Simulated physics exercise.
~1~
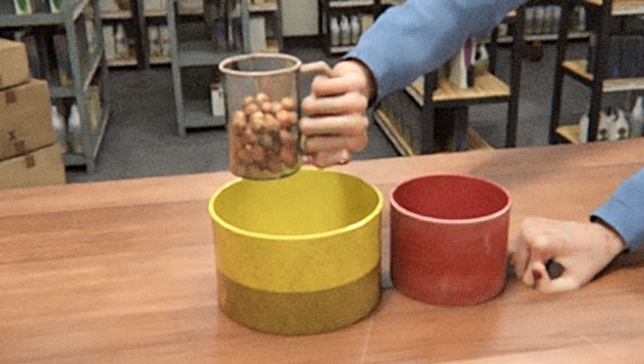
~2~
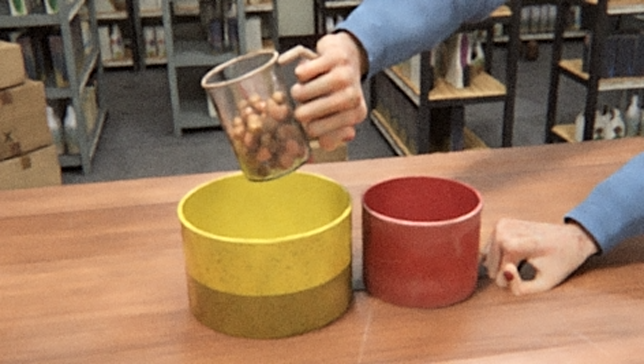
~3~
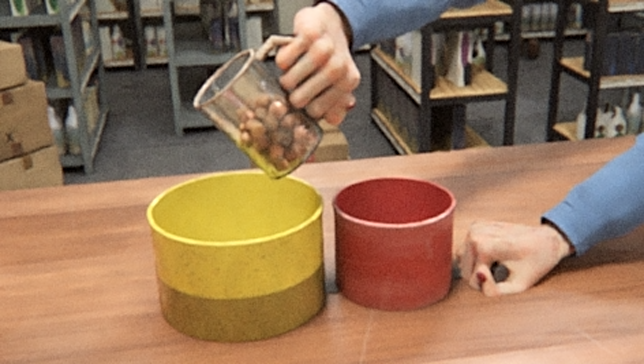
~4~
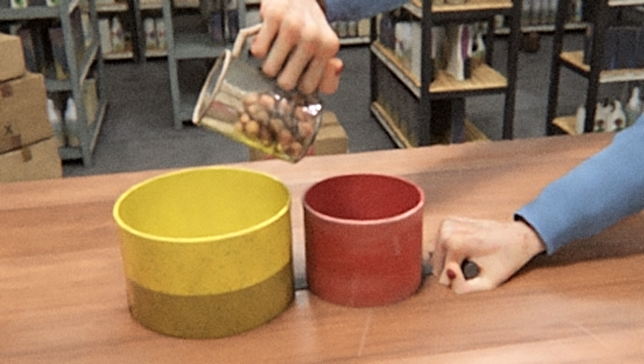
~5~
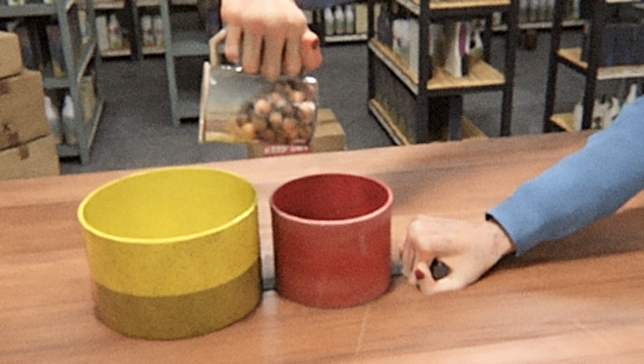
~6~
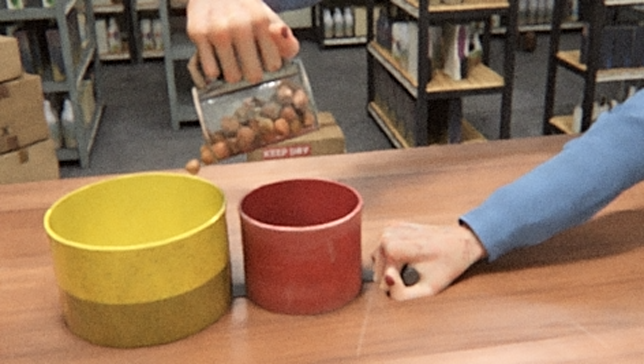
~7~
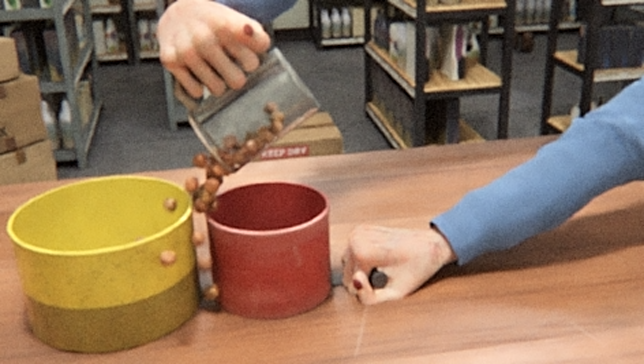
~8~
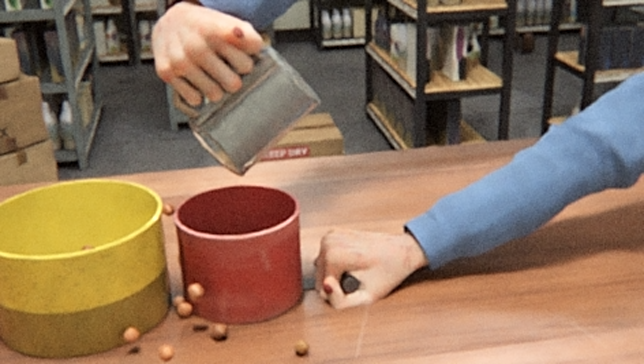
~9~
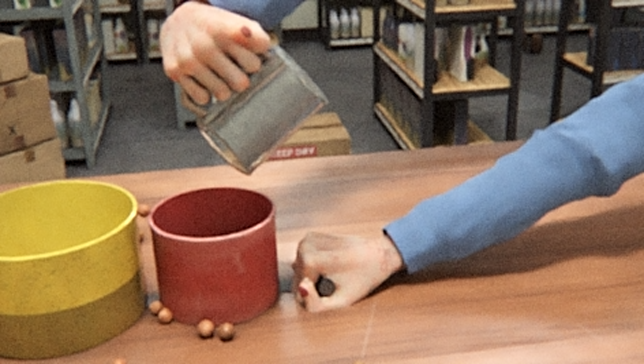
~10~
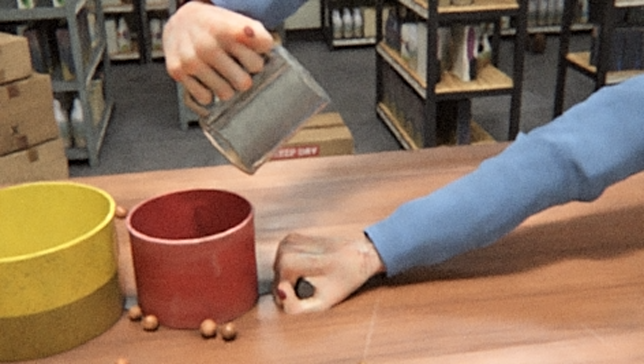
A clear cup of hazelnuts, held by a hand above a wooden table in a room with storage shelves and cardboard boxes, starts to tip, seen from the front by a slightly swaying camera. Below it stand a larger yellow pot on the left and a red pot beside it, joined by a strip. Another hand at the right moves along as the pots slide steadily left. The cup turns past its side and the nuts tumble out around the gap between the pots. Some land inside the pots, while others scatter on the table. The cup ends empty and tilted, with several nuts lying beside the pots.
